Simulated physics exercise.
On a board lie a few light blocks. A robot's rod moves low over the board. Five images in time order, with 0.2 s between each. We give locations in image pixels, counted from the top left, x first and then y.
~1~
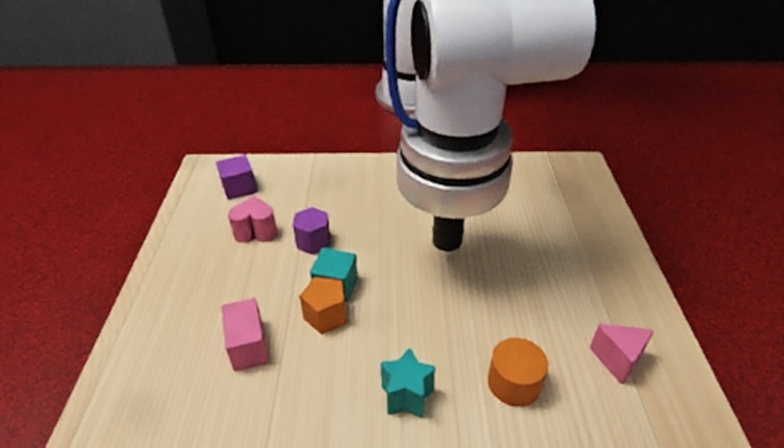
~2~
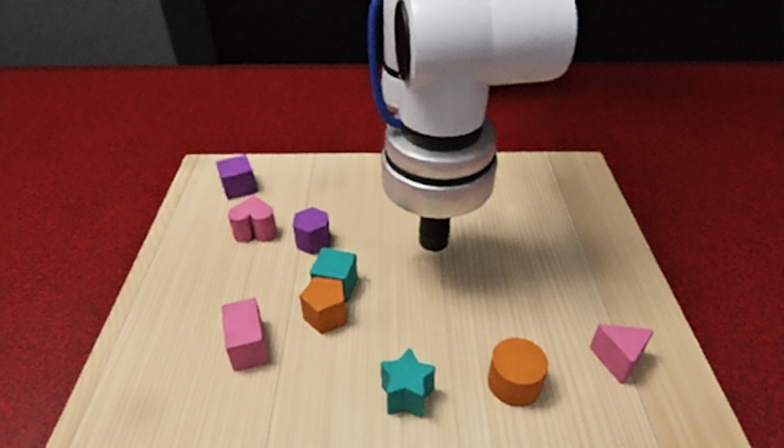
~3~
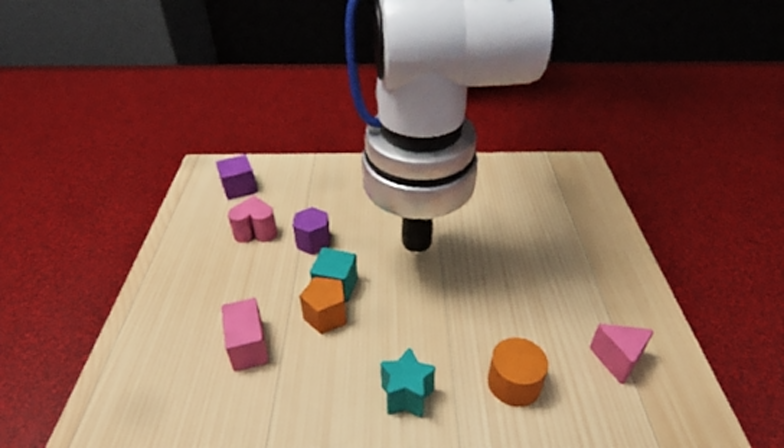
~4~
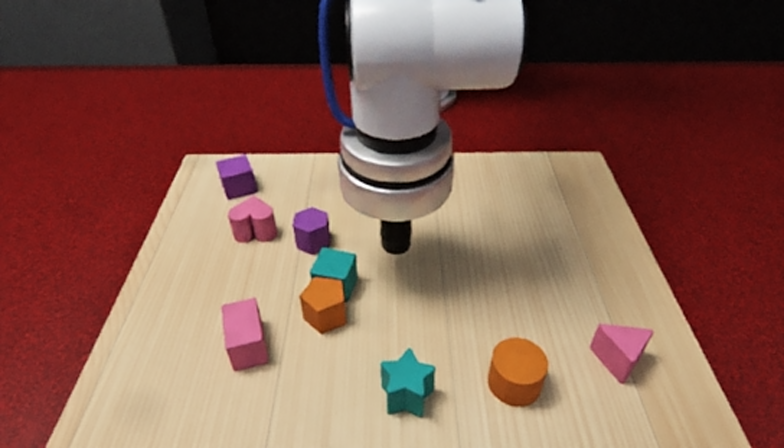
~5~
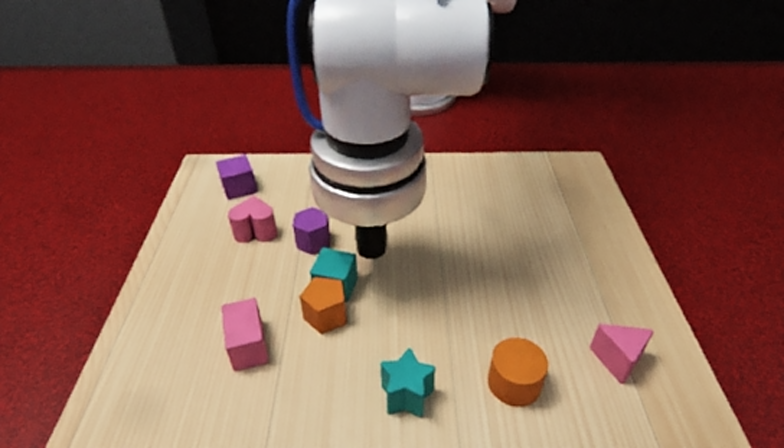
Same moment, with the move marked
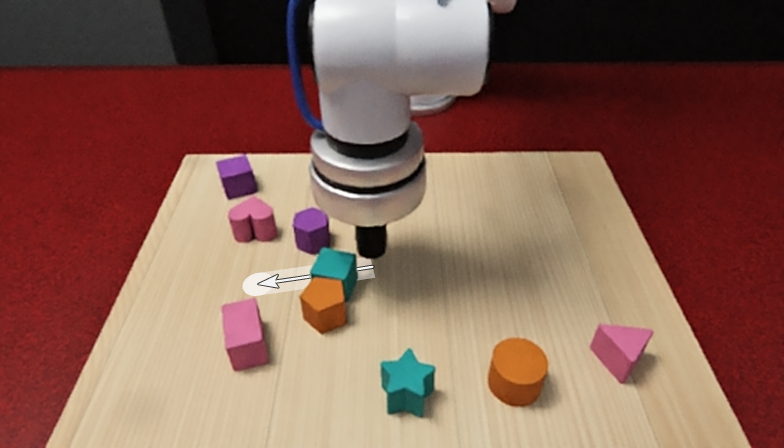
A robot arm moves its rod left above a wooden board of still, colourful blocks.
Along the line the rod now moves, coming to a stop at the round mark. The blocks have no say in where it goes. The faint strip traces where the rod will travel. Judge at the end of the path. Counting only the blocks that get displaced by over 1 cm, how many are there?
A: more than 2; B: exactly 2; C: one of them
B - exactly 2.
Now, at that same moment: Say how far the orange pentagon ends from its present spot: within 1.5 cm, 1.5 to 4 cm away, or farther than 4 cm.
My estimate: In the 1.5 to 4 cm range.
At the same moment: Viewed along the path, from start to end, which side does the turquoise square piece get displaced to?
It is displaced to the left.
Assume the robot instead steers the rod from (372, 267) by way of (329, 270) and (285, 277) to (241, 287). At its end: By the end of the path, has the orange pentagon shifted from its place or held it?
Once the path ends, it is somewhere new.
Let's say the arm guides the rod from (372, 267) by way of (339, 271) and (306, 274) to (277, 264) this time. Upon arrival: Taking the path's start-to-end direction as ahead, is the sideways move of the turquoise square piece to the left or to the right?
Left-hand side.
Drawn move, in a line from (372, 267) to (258, 284).
What follows on the original path. One third of the way, rod at (333, 255); orange pentagon at (314, 303), turned 20° anticlockwise; turquoise square piece at (306, 274), turned 25° anticlockwise.
Two thirds of the way, rod at (294, 261); orange pentagon at (312, 306), turned 35° anticlockwise; turquoise square piece at (282, 284), turned 70° anticlockwise.
At the end, rod at (254, 267); pink oblong at (240, 326); purple hexagon still; orange pentagon at (312, 306), turned 35° anticlockwise; turquoise square piece at (270, 284), turned 115° anticlockwise.
